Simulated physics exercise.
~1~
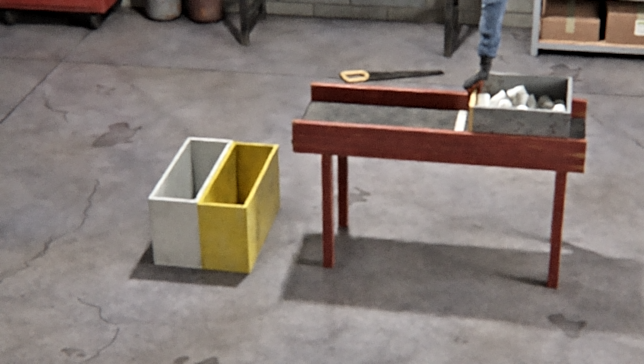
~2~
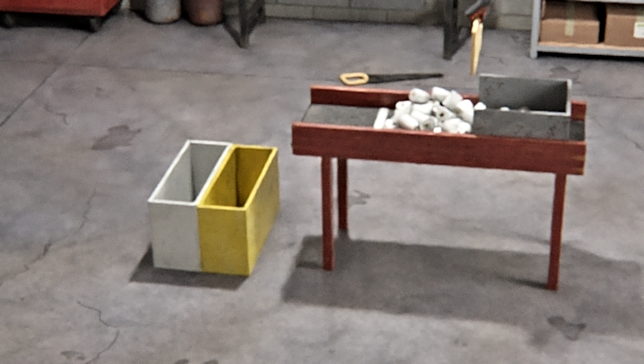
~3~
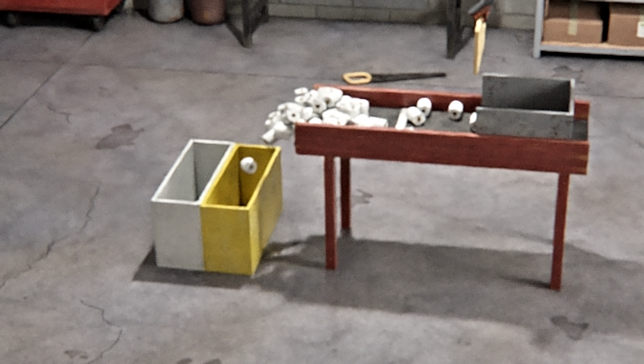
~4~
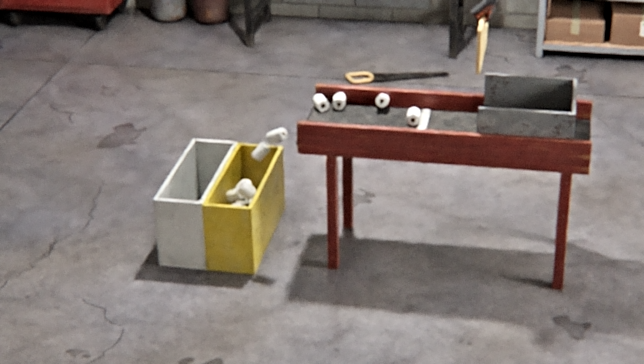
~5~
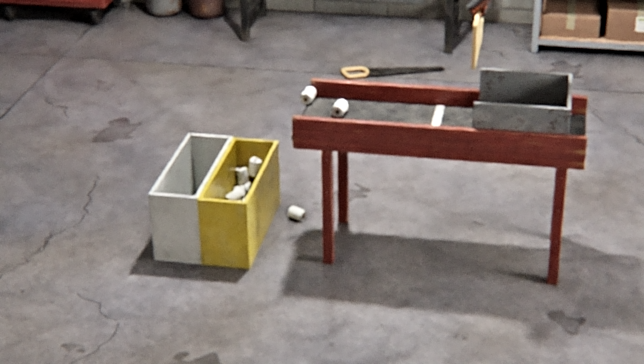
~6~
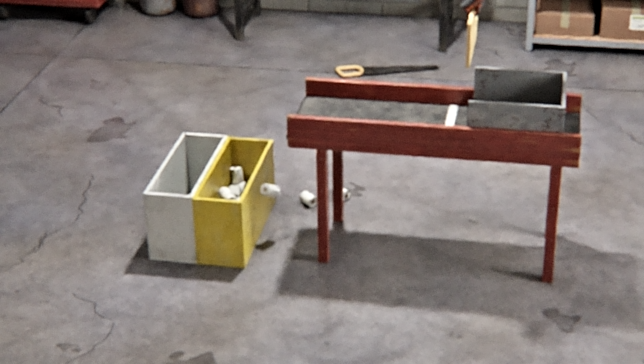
At the start, white paper rolls sit in a grey pen at the right end of a red-sided belt, with someone in blue partly visible beside it. The pen is opened and the rolls ride left in a loose pile, emptying the pen. They reach the belt's left end and spill off in a crowd, dropping toward the yellow tub while a few trail behind. Most land in the tub, and the last stragglers follow along the belt, with one falling short. Finally the belt is clear of rolls, most rest in the yellow tub, and three are on the floor short of it.
